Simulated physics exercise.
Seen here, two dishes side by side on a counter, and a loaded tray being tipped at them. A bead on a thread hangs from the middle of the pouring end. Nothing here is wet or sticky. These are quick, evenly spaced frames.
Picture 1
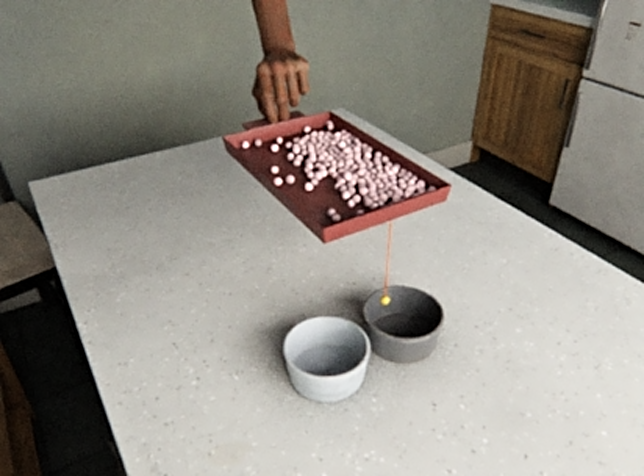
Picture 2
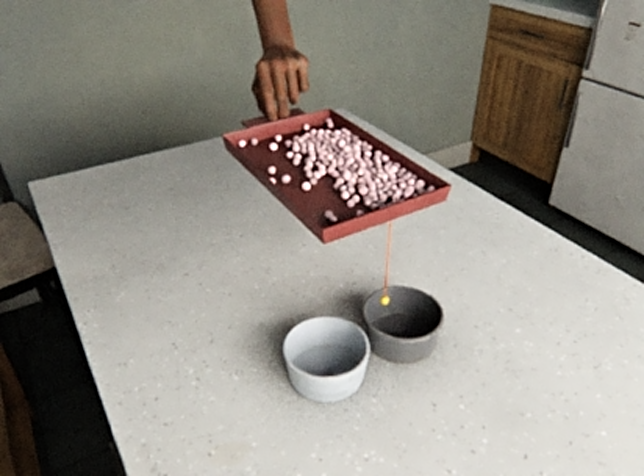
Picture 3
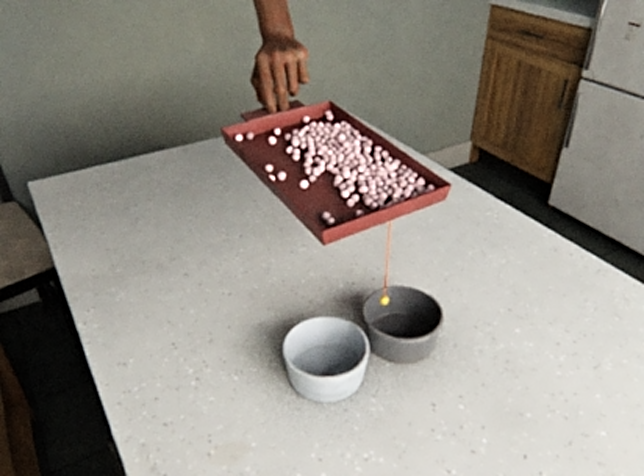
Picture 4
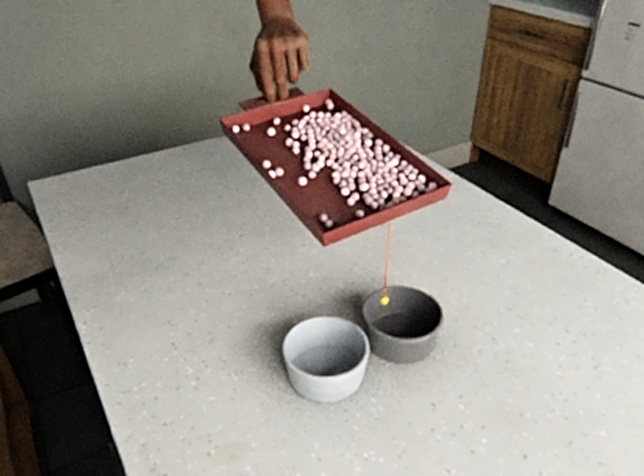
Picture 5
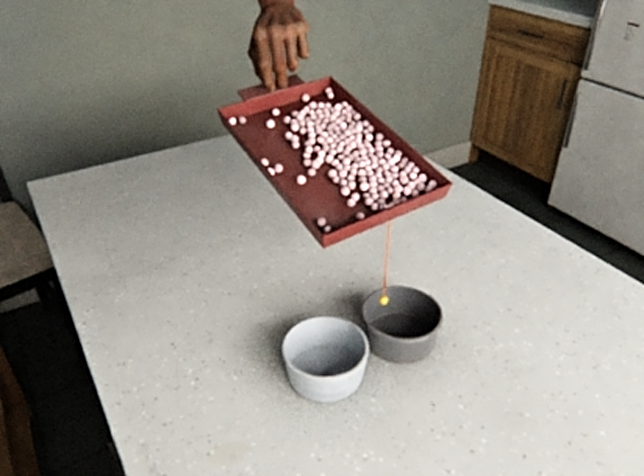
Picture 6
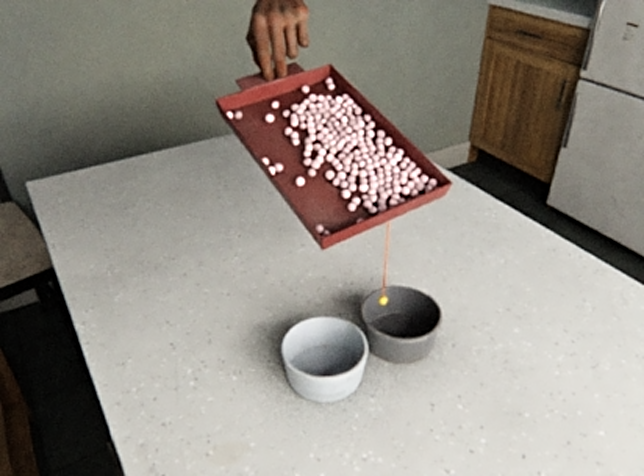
Above two bowls on a counter, a hand steadily tilts a red tray of pearls.
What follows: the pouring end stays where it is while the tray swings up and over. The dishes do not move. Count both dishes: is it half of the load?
They take the larger part between them.
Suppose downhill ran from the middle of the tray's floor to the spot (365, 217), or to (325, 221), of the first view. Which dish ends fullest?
First the dish on the left, then the left dish.
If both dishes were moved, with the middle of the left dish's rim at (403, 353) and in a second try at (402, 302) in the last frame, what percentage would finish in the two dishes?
In turn 20 and 0 in a hundred.
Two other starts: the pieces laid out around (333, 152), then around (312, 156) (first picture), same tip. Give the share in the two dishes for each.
Roughly 70 per cent, and 70 per cent.
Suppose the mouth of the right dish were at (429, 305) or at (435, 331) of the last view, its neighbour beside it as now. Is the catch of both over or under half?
First above a half, then more than half.
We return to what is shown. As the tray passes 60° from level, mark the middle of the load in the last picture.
Close to (352, 200).
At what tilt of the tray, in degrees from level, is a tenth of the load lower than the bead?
At about 80°.
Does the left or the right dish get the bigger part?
The winner is left.
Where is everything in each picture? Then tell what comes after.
In the first frame, corners of the pouring end near (324, 227) and (448, 185), level; middle of the load near (354, 167), sugar pearls; left dish near (349, 384); right dish near (427, 346); bead on its thread near (385, 300).
In the second frame, corners of the pouring end near (324, 227) and (448, 185), level; middle of the load near (348, 163).
In the third frame, corners of the pouring end near (324, 229) and (448, 184), tipped barely, lowest at the left corner; middle of the load near (348, 160), only a few on the move.
In the fourth frame, corners of the pouring end near (324, 231) and (449, 183), tipped a little, lowest at the left corner; middle of the load near (348, 154), a little on the move.
In the fifth frame, corners of the pouring end near (324, 234) and (449, 183), tipped a little, lowest at the left corner; middle of the load near (348, 149), a little on the move.
In the sixth frame, corners of the pouring end near (323, 237) and (449, 182), tipped clearly, lowest at the left corner; middle of the load near (349, 146), the bulk on the move; left dish near (347, 384); right dish near (425, 346).
Shortly afterwards, tray tipped steeply; all but a few on the tray; only a few in the left dish; only a few in the air.
Next, tray tipped right over; near a quarter on the tray; near half in the left dish; a little outside both; near a quarter in the air.
Some moments later, tray tipped past a quarter turn; the bulk in the left dish; only a few in the right dish; near a quarter outside both.
In the end, tray tipped past a quarter turn; the bulk in the left dish; only a few in the right dish; near a quarter outside both.
